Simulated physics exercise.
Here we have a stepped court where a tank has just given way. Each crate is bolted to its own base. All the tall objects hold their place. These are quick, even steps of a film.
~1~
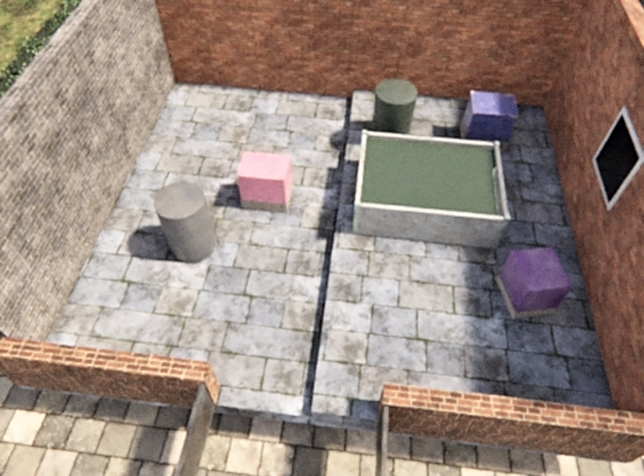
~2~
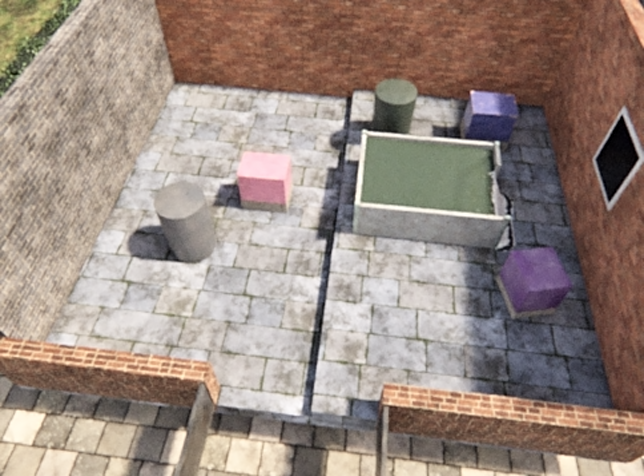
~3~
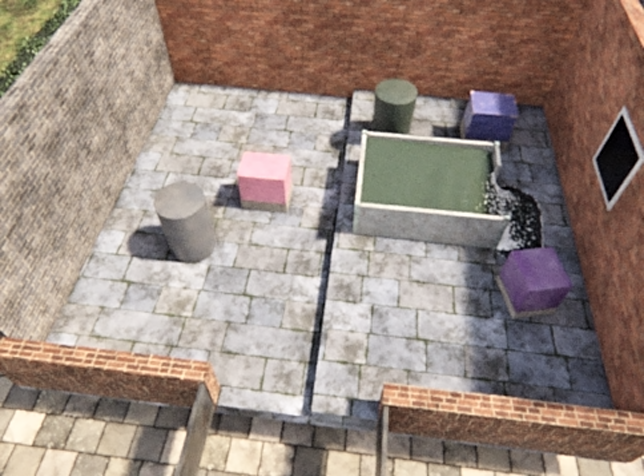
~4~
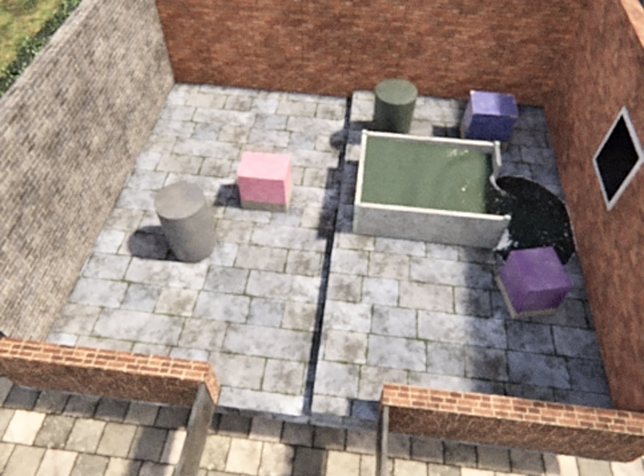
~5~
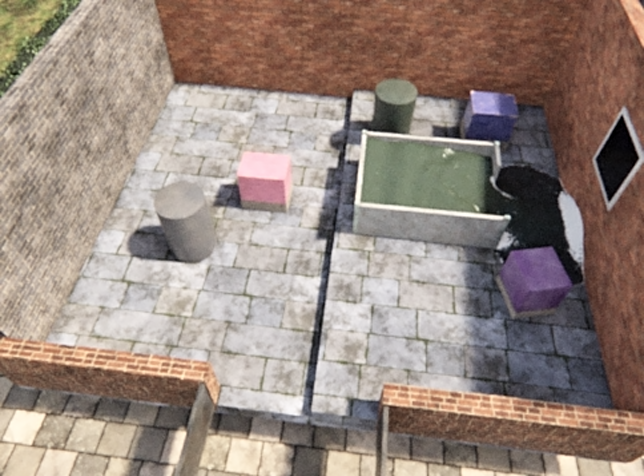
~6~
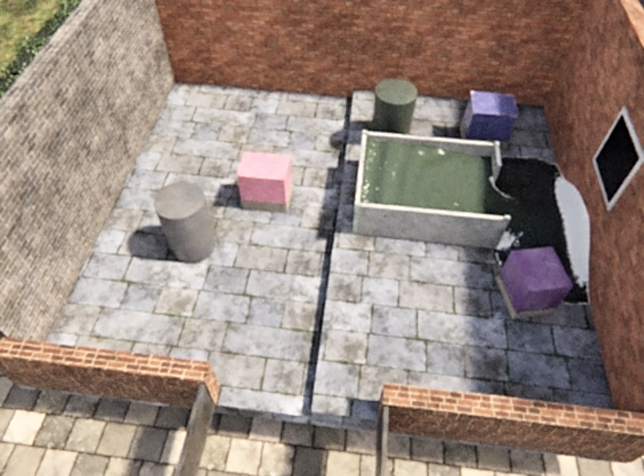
A water tank in a walled paved court giving way on its right side, dark water spreading out past a purple block.
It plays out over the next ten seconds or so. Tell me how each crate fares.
In the end: The pink crate keeps dry; the blue crate keeps dry; the purple crate is soaked.
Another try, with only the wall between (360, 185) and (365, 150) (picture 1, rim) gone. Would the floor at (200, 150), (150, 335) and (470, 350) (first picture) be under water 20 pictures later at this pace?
In that order: Wet, awash, clear.
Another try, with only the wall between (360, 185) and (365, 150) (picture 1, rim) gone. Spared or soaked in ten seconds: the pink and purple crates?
My reading: Pink crate is topped, purple crate escapes it.
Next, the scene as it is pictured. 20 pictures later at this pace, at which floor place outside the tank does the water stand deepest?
Roughly at (612, 429).
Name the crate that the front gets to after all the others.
The pink crate.
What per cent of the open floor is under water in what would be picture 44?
Near 80 in a hundred.
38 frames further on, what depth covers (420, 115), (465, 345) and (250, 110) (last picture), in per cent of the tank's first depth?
In turn 6, 6 and 4 in a hundred.
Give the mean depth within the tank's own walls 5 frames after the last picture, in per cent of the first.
Some 66 per cent.
A moment on, water covers 10 % of the floor; the pink crate not reached, the blue crate water round its plinth, the purple crate water round its plinth.
Next, water covers 20 % of the floor; the pink crate not reached, the blue crate water round its plinth, the purple crate water round its plinth.
Then, water covers 35 % of the floor; the pink crate not reached, the blue crate water round its plinth, the purple crate water round its plinth.
Later, water covers 80 % of the floor; the pink crate water round its plinth, the blue crate water round its plinth, the purple crate water round its plinth.
In the end, water covers 100 % of the floor; the pink crate stayed above the water, the blue crate stayed above the water, the purple crate was topped.
